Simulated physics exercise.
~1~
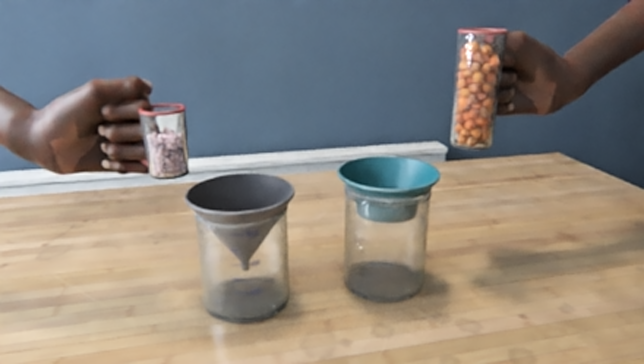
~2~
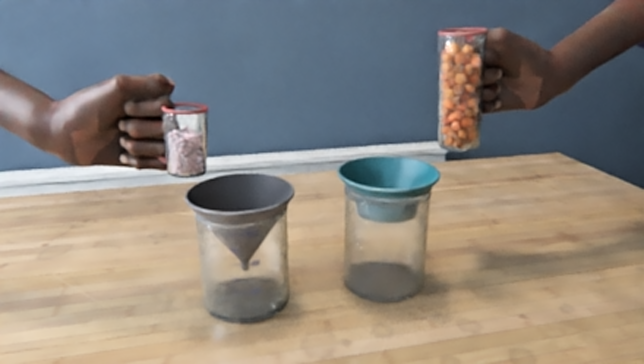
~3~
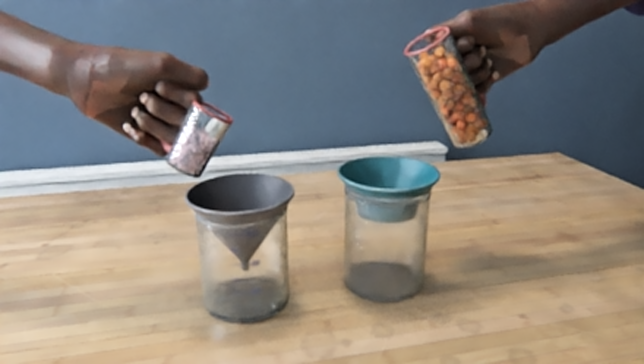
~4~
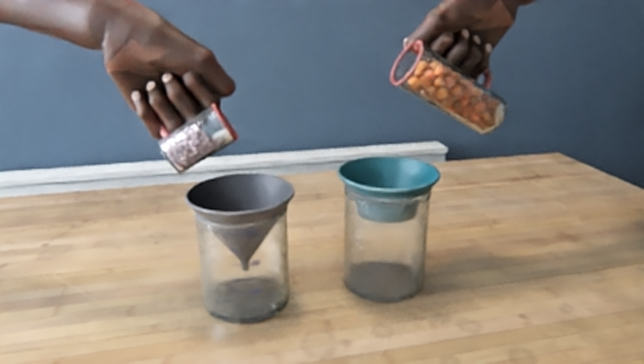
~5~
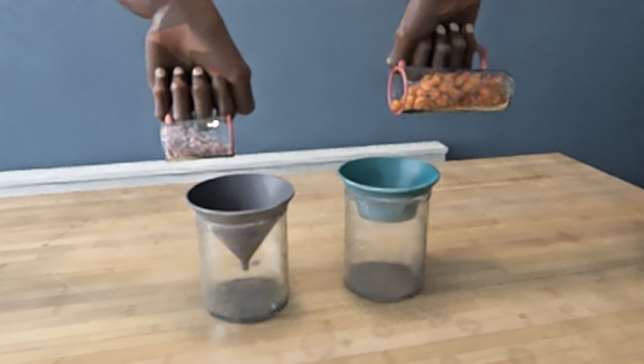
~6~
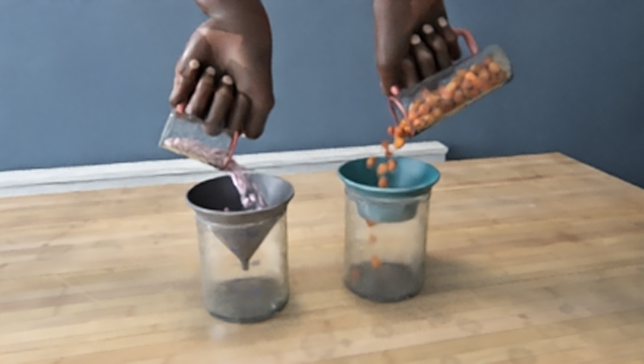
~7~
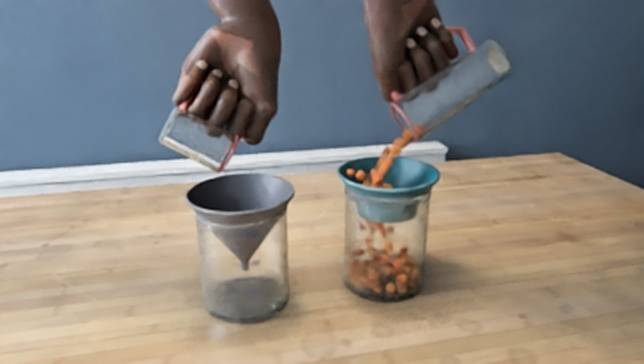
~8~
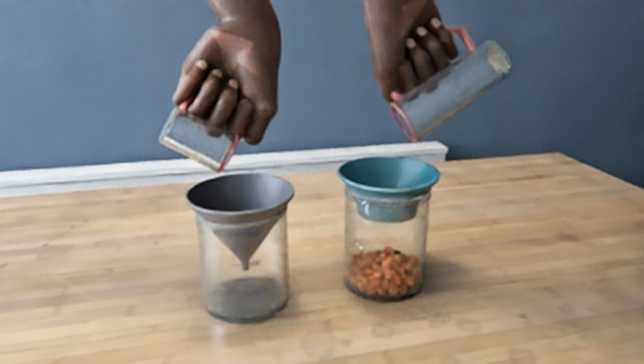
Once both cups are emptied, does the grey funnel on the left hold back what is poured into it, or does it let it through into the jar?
The grey funnel holds back what is poured into it and the jar below it stays empty, while the teal funnel on the right lets all the orange pieces through.
